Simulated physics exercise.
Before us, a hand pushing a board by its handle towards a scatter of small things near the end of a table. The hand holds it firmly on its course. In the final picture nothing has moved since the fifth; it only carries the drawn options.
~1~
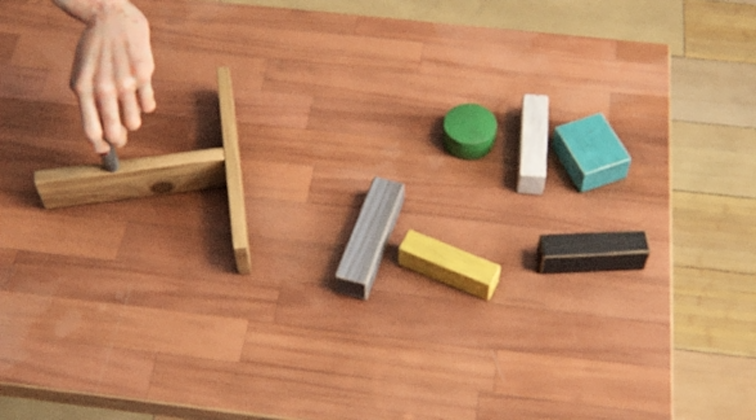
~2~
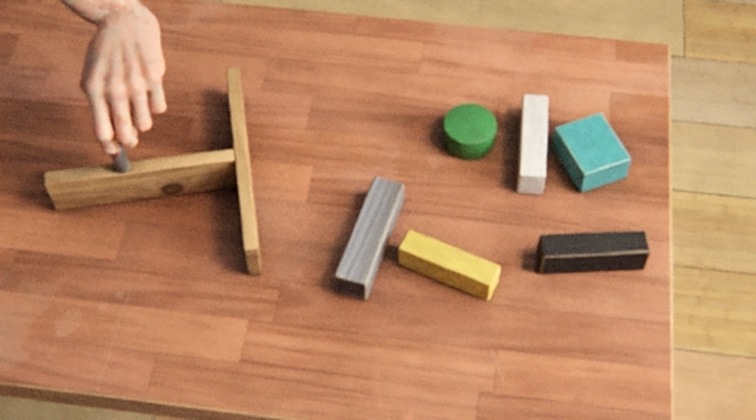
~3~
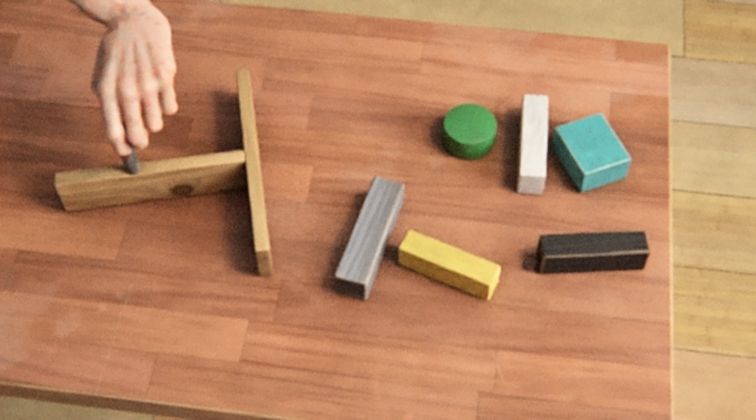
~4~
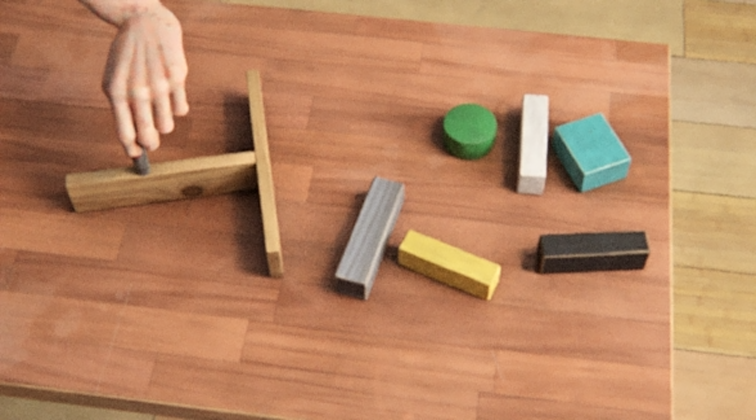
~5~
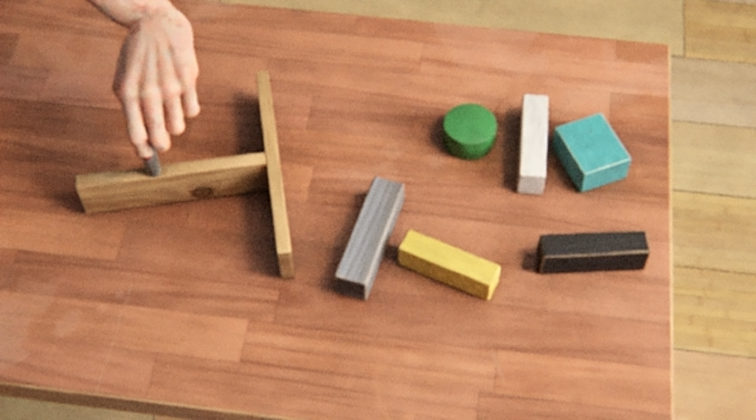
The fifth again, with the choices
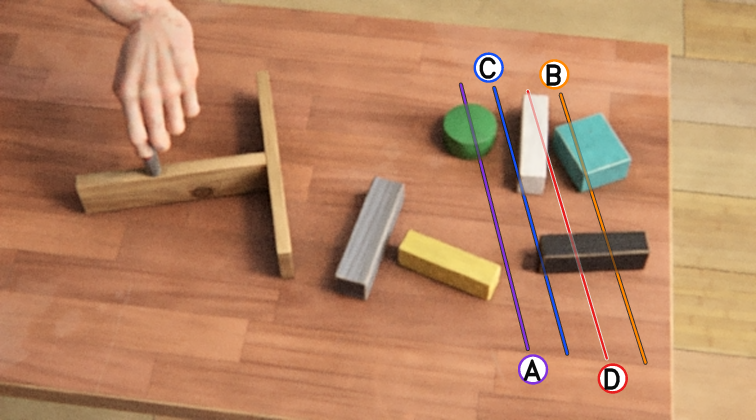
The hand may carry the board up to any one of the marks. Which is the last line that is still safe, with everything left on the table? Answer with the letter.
The farthest safe stop is C.
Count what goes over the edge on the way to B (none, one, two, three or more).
One.
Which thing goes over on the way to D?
The black stick goes over.
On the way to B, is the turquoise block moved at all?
Yes.
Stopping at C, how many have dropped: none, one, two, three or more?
By then, none.
On the copy, A at (492, 206); B at (600, 218); C at (528, 210); D at (564, 214).
On C. First, board (363, 166); yellow bar (465, 265); grey stick (396, 237).
Then, board (456, 176); yellow bar (525, 267); grey stick (490, 248).
Finally, board (526, 183); black stick (659, 252); turquoise block (611, 155); nothing has fallen.
By contrast, A is safe but short; B drops the black stick; D drops the black stick.
